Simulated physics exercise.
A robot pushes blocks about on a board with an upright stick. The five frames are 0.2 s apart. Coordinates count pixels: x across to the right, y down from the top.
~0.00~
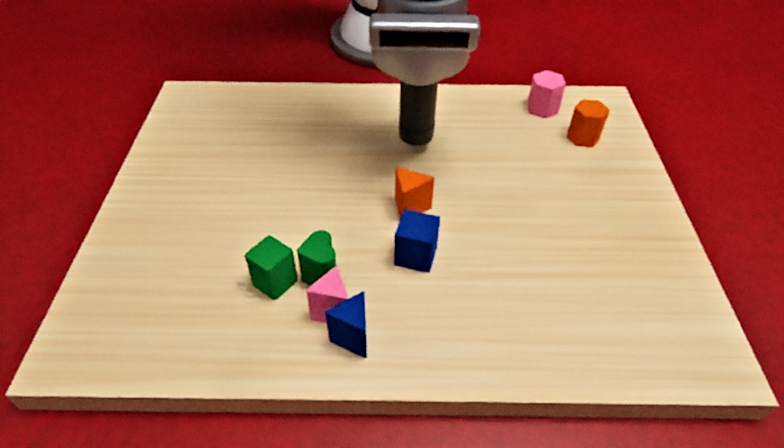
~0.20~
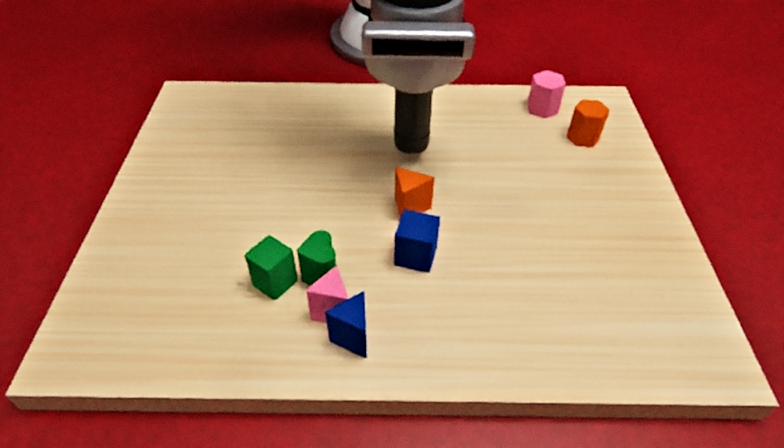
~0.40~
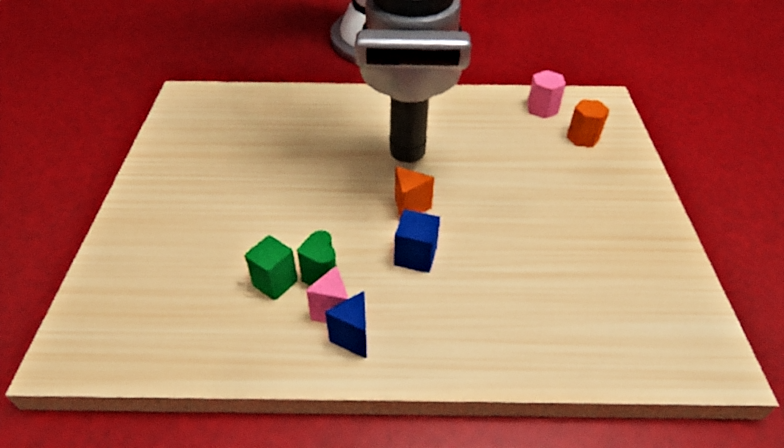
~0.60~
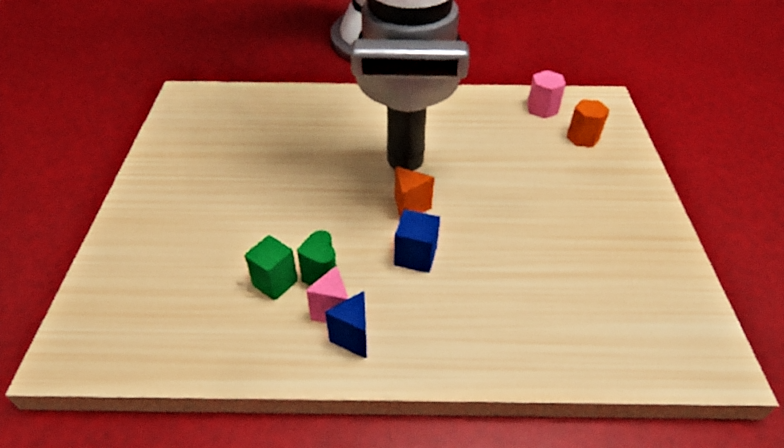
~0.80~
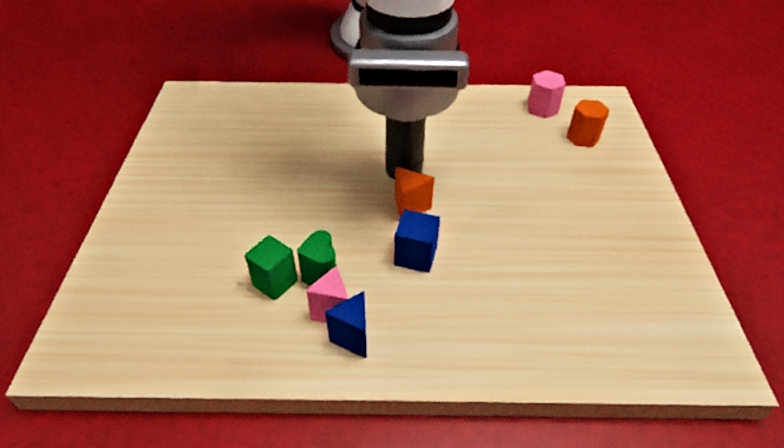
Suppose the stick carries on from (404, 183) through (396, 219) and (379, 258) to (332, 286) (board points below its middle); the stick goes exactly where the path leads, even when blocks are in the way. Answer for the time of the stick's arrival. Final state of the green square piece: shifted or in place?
It shifts position.
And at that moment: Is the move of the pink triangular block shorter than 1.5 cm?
Yes - that is the case.
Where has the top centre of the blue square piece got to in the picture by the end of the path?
It will end up at (421, 246).
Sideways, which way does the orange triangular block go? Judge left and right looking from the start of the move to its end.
Taking start-to-end as forward, the block's sideways shift goes to the left.
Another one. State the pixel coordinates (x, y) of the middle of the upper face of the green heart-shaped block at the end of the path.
Its top centre lands on (291, 255).
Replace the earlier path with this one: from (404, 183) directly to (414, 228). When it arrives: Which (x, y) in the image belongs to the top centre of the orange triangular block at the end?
That would be at about pixel (431, 219).
What follows on the original path. One third of the way, stick (396, 207); orange triangular block (420, 205), turned 65° anticlockwise; blue square piece (419, 229).
Two thirds of the way, stick (378, 247); orange triangular block (428, 215), turned 85° anticlockwise; blue square piece (421, 246), turned 45° anticlockwise.
At the end, stick (330, 274); green square piece (246, 255); green heart-shaped block (291, 255), turned 15° clockwise; pink triangular block (324, 292), turned 25° anticlockwise; orange triangular block (428, 215), turned 85° anticlockwise; blue square piece (421, 246), turned 45° anticlockwise.
